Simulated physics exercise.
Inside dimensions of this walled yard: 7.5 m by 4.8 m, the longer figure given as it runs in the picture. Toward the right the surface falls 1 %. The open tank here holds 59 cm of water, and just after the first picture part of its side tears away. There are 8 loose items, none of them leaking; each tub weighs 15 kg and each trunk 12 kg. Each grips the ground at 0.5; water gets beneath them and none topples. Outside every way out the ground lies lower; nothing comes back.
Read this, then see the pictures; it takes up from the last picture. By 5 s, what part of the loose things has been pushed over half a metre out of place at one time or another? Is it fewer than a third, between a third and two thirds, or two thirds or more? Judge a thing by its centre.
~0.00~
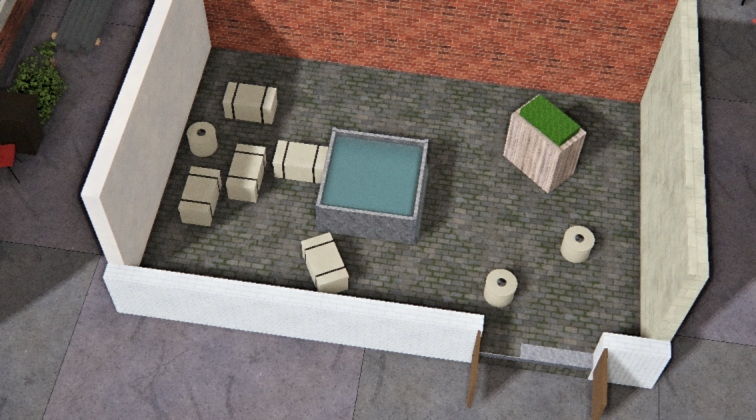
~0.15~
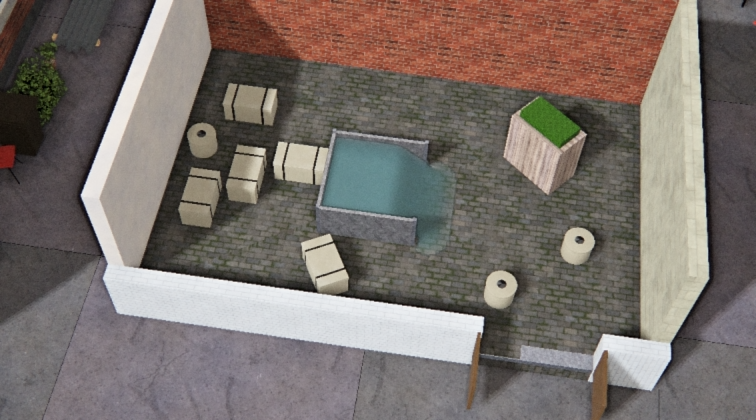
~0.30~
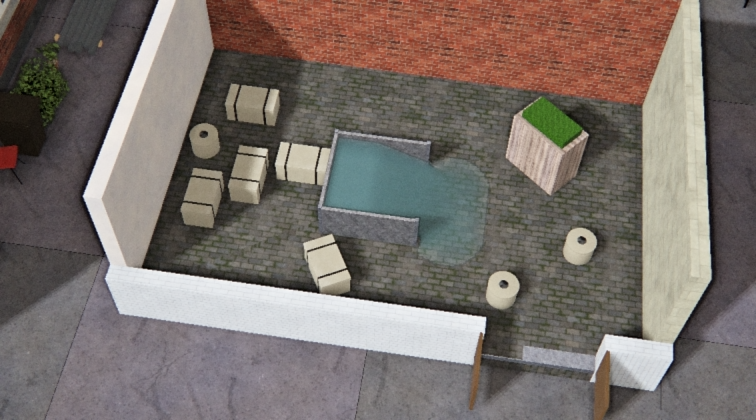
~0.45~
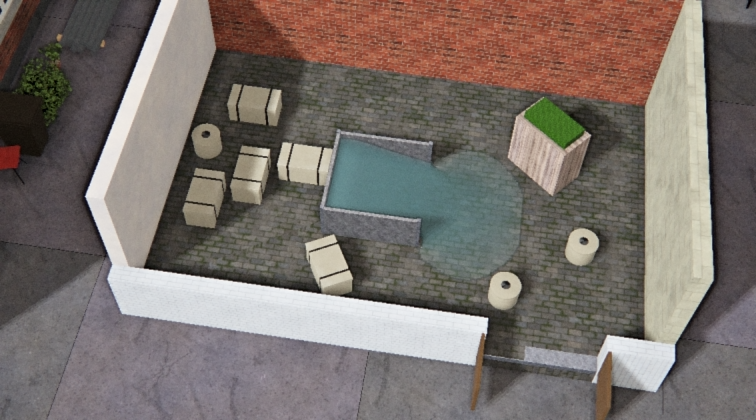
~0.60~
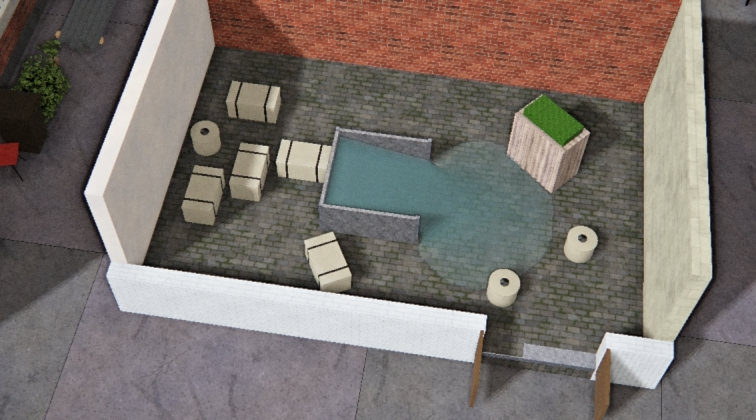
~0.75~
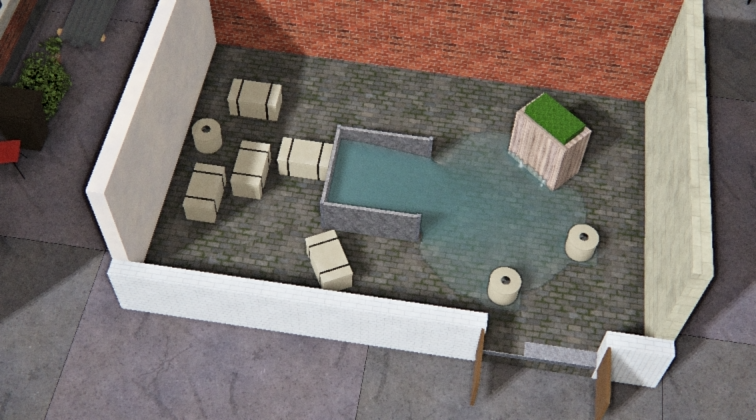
Fewer than a third.
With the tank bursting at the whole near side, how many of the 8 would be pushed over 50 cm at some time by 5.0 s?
Count: 4.
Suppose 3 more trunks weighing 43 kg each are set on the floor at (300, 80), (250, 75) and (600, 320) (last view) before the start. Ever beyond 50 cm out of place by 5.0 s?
Each in turn ends up within the limit, within the limit, beyond the limit.
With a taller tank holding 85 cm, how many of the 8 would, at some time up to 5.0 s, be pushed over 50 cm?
Then 2.
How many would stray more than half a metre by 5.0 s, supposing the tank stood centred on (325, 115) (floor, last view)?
That would give 1.
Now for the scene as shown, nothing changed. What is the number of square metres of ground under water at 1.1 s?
Wet area: Approx. 10.5 m2.
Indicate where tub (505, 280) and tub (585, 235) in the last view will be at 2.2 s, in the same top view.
Around (525, 306) and (634, 276).
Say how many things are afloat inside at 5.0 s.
At that time the total is 0.
After 1.1 s 0 of 8 are over 50 cm from their spots; 0 afloat.
After 2.2 s 1 of 8 are over 50 cm from their spots; 1 afloat.
After 3.5 s 1 of 8 are over 50 cm from their spots; 1 afloat.
After 5.0 s 1 of 8 are over 50 cm from their spots, and 1 have been at some point; 0 afloat.
